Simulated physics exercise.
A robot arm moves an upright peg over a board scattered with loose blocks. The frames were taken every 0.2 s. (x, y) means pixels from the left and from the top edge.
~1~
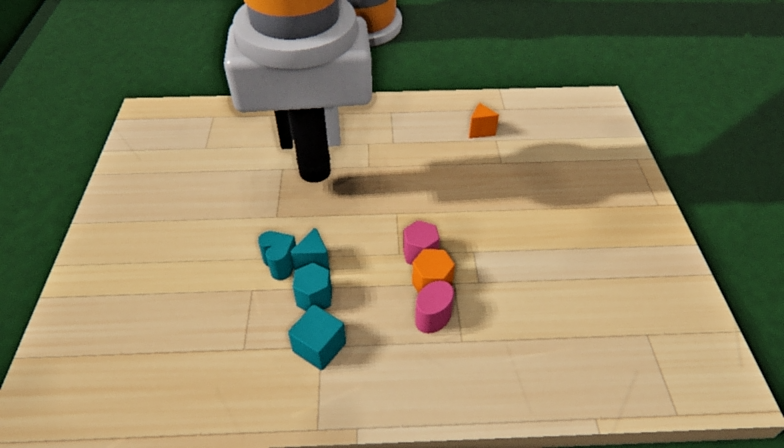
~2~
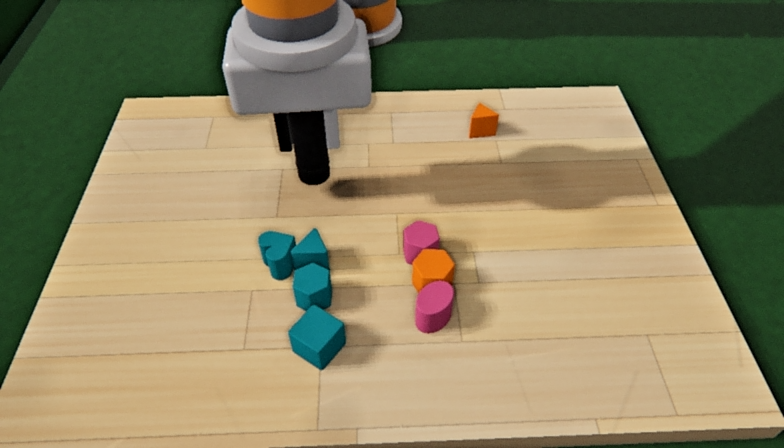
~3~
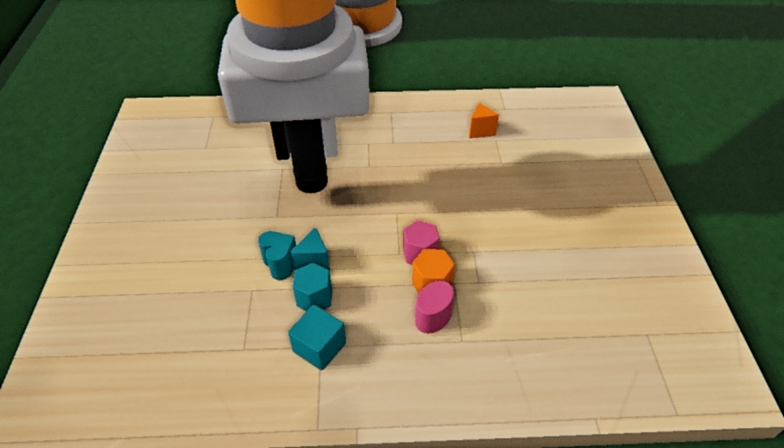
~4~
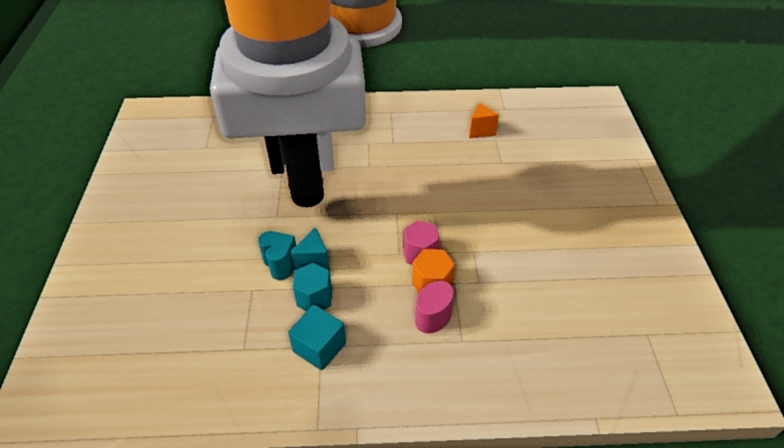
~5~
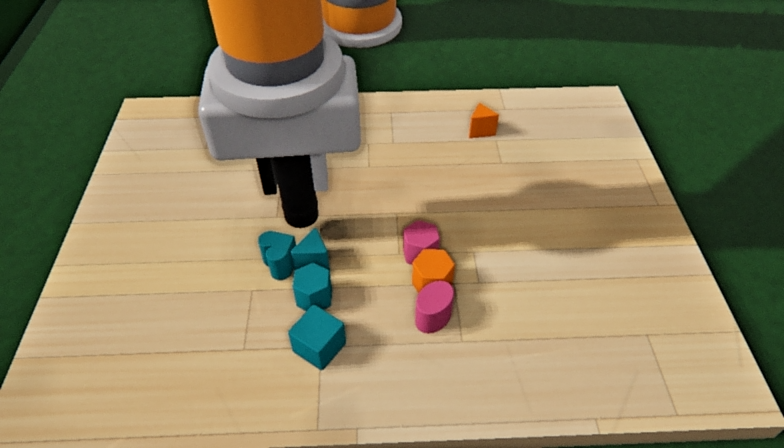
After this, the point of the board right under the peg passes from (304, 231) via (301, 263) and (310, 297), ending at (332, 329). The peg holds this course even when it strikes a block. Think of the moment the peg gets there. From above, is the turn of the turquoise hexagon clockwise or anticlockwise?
With the clock.
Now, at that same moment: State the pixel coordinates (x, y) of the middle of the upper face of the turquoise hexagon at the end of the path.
The middle of the upper face of the turquoise hexagon will lie at about (349, 338) in the picture.
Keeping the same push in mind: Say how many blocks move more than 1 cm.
I count three at least.
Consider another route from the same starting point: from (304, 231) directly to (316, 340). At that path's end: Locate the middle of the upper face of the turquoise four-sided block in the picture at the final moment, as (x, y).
In the picture, it is at (314, 386).
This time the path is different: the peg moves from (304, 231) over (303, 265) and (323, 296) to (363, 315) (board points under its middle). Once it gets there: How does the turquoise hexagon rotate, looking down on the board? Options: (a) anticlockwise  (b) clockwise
The one that fits is b, clockwise.
What follows on the original path. One third of the way, peg (299, 250); turquoise heart-shaped block (267, 258), turned 50° clockwise; turquoise triangular block (320, 257); turquoise hexagon (312, 283).
Two thirds of the way, peg (308, 284); turquoise heart-shaped block (265, 262), turned 60° clockwise; turquoise triangular block (342, 269), turned 20° anticlockwise; turquoise hexagon (327, 302), turned 55° clockwise; turquoise four-sided block (316, 339).
At the end, peg (330, 315); turquoise heart-shaped block (265, 262), turned 60° clockwise; turquoise triangular block (344, 274), turned 60° anticlockwise; turquoise hexagon (349, 338), turned 70° clockwise; turquoise four-sided block (316, 364).
